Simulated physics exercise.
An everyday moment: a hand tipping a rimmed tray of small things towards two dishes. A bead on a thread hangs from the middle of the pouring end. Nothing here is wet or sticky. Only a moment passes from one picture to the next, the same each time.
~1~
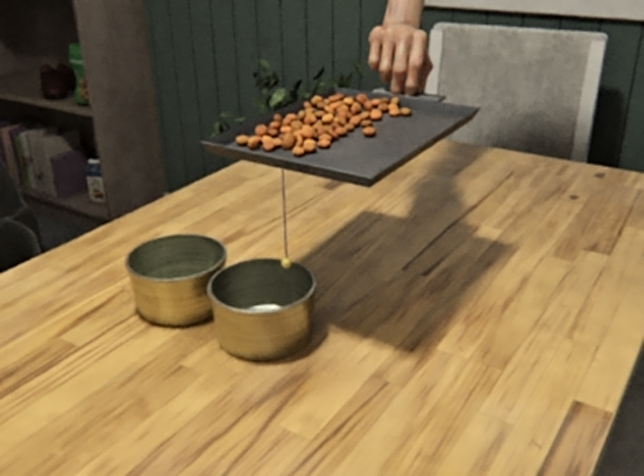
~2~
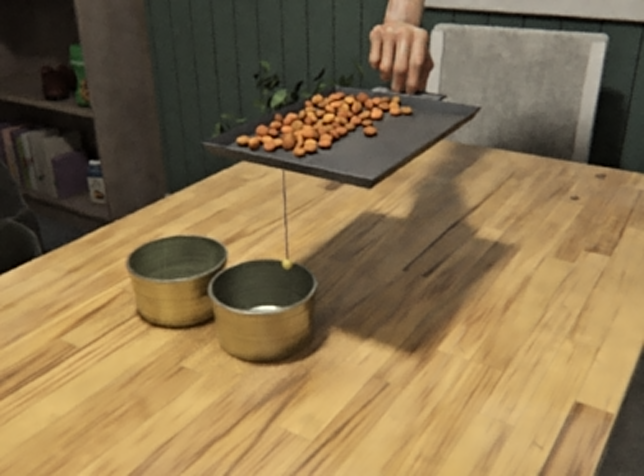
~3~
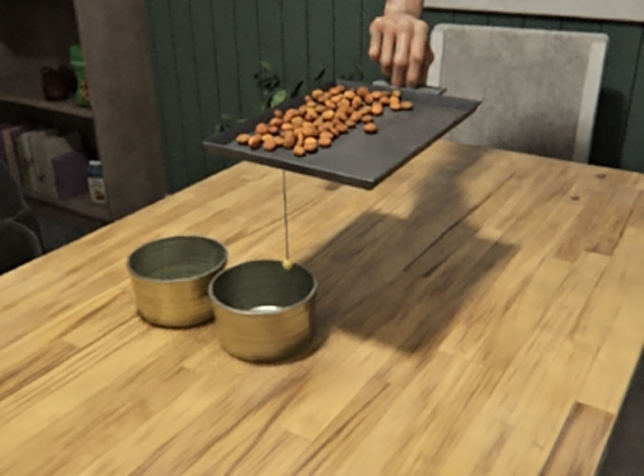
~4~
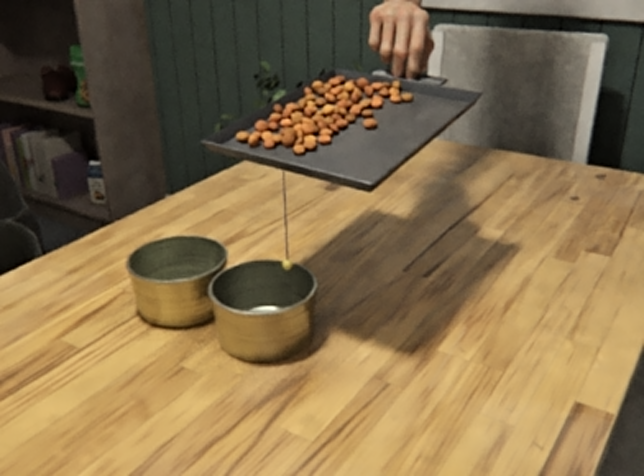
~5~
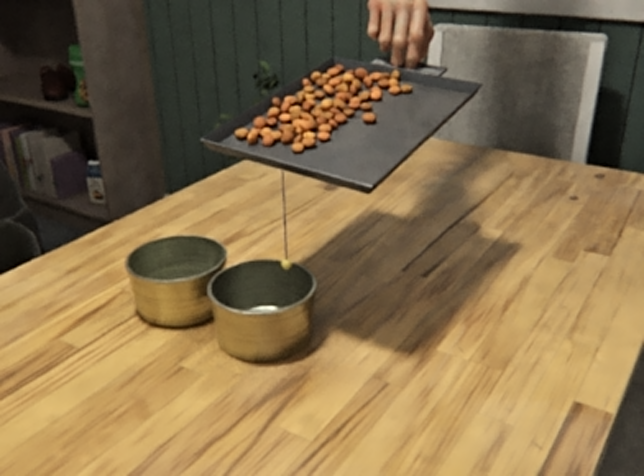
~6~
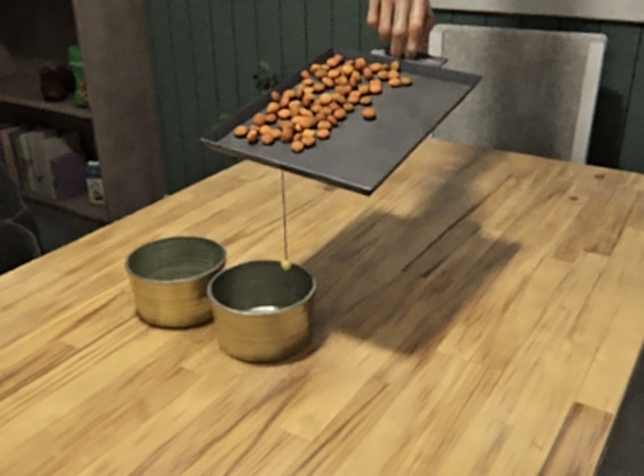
The footage shows a hand holding a dark tray of small brown pieces above two round dishes on a wooden table, a bead hanging on a thread beneath, as the tray stays nearly level, then gradually tilts slightly rightward.
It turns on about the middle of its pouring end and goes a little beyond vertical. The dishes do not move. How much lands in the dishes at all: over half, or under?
They take less than half between them.
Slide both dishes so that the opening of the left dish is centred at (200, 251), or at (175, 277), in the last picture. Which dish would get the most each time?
One: The right-hand dish. Two: The right-hand dish.
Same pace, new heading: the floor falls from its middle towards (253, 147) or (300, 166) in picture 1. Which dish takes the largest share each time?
The first try: The left dish. The second: The right dish.
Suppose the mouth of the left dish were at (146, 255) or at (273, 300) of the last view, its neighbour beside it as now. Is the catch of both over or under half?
The first try: The smaller part. The second: Most of it.
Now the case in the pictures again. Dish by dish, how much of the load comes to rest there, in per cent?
Left dish: 0 %, right dish: 30 %.
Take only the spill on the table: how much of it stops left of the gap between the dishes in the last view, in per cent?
It comes to 0 per cent or so.
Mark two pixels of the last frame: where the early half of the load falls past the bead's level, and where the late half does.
First near (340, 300), later near (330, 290).
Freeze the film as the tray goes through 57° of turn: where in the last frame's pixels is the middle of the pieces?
Near (328, 198).
Shortly afterwards, tray tipped steeply; near half on the tray; a little in the right dish; a little outside both; near a quarter in the air.
Next, tray tipped right over; near a quarter in the right dish; near two thirds outside both; only a few in the air.
Some moments later, tray tipped past a quarter turn; near a quarter in the right dish; near two thirds outside both.
In the end, tray tipped past a quarter turn; near a quarter in the right dish; none at all in the left dish; near two thirds outside both.
